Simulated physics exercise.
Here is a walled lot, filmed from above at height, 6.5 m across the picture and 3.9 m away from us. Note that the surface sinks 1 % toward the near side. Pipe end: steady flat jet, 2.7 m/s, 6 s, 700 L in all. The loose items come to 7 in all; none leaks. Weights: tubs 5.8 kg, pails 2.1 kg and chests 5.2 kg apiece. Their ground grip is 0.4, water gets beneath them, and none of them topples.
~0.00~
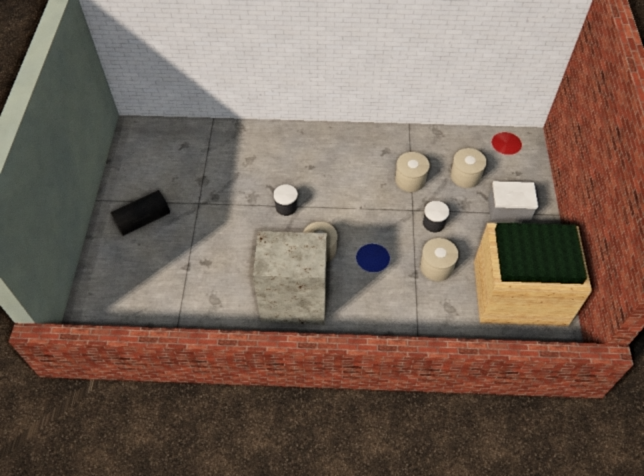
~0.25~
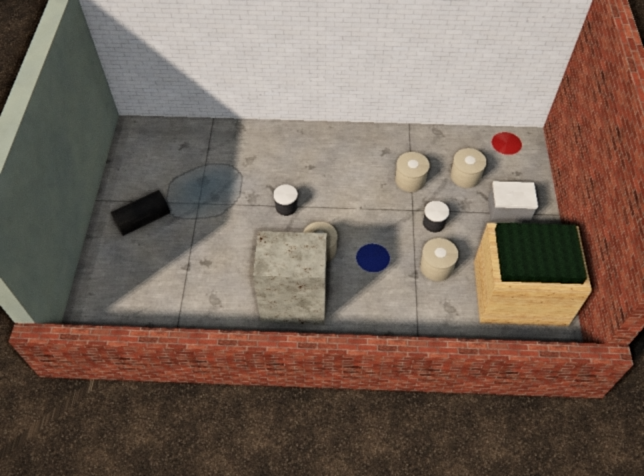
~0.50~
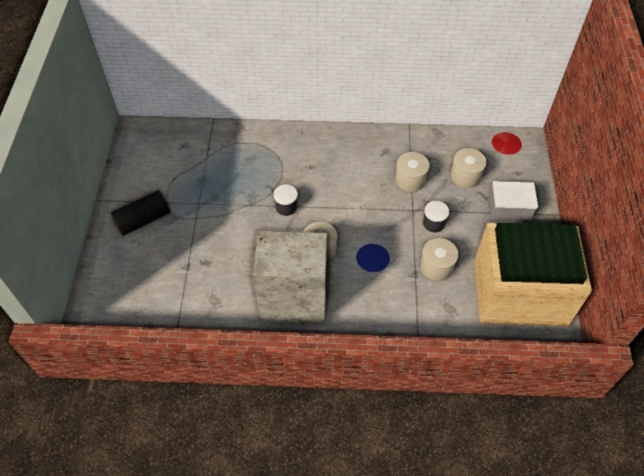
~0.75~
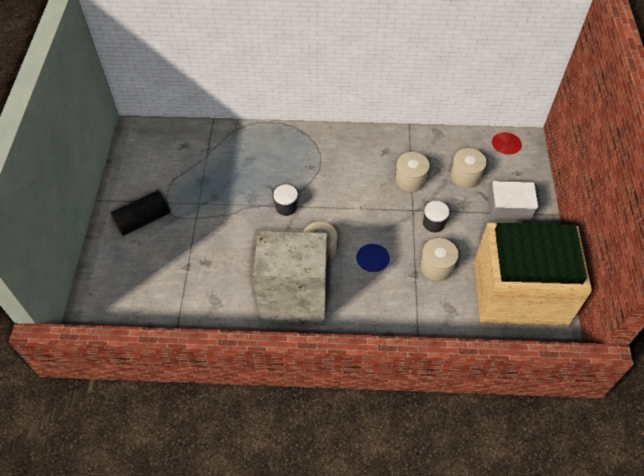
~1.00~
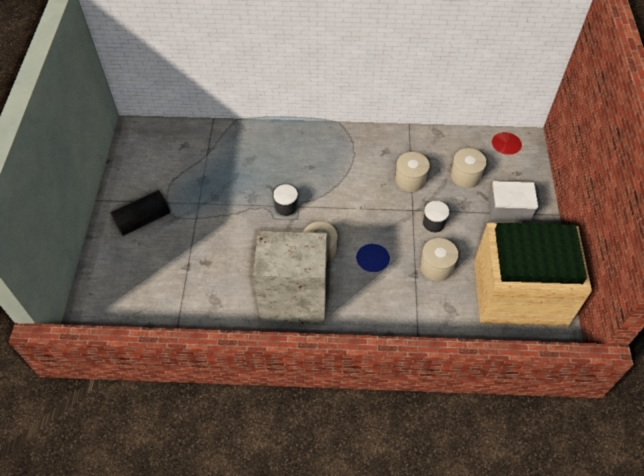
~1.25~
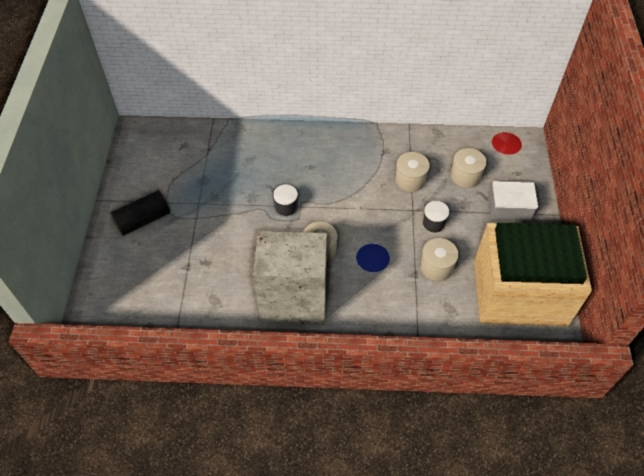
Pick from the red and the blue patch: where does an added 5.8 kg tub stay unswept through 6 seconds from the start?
Blue.
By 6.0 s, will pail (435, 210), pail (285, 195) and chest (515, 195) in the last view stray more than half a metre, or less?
First does not reach it, second does not reach it, third exceeds it.
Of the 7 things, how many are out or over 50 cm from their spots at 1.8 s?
I make it 0 by then.
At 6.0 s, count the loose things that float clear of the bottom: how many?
At that moment it comes to 4.
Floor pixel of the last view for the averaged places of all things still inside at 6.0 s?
At about (415, 241).
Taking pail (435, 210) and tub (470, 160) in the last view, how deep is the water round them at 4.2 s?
About 2 and 3 cm.
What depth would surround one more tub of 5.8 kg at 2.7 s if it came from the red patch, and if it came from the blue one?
Roughly 3 cm and 0 cm.
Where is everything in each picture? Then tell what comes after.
In the first picture, a tub at (440, 253), on the bottom; a tub at (413, 164) rests on the ground; the red patch at (507, 143); the blue patch at (373, 258); water covers 0.0 m2; 0 of 7 have shifted.
In the second picture, a tub at (440, 253), on the bottom; a tub at (413, 164) rests on the ground; the red patch at (507, 143); the blue patch at (373, 258); water covers 0.7 m2; 0 of 7 have shifted.
In the third picture, a tub at (440, 253), on the bottom; a tub at (413, 164), on the bottom; the red patch at (507, 143); the blue patch at (373, 258); water covers 1.5 m2; 0 of 7 have shifted.
In the fourth picture, a tub at (440, 253), on the bottom; a tub at (413, 164) rests on the ground; the red patch at (507, 143); the blue patch at (373, 258); water covers 2.5 m2; 0 of 7 have shifted.
In the fifth picture, a tub at (440, 253), on the bottom; a tub at (413, 164), on the bottom; the red patch at (507, 143); the blue patch at (373, 258); water covers 3.4 m2; 0 of 7 have shifted.
In the sixth picture, a tub at (440, 253), on the bottom; a tub at (413, 164), on the bottom; the red patch at (507, 143); the blue patch at (373, 258); 4.1 m2 under water; 0 of 7 have shifted.
After 1.8 s on red it would be 0 cm off in 0 cm of water; on blue it would be 0 cm off in 0 cm of water.
After 2.7 s on red it would be 21 cm off in 3 cm of water; on blue it would be 0 cm off in 0 cm of water.
After 4.2 s on red it would be 94 cm off in 8 cm of water; on blue it would be 0 cm off in 0 cm of water.
After 6.0 s on red it would be 187 cm off in 14 cm of water; on blue it would be 0 cm off in 1 cm of water.
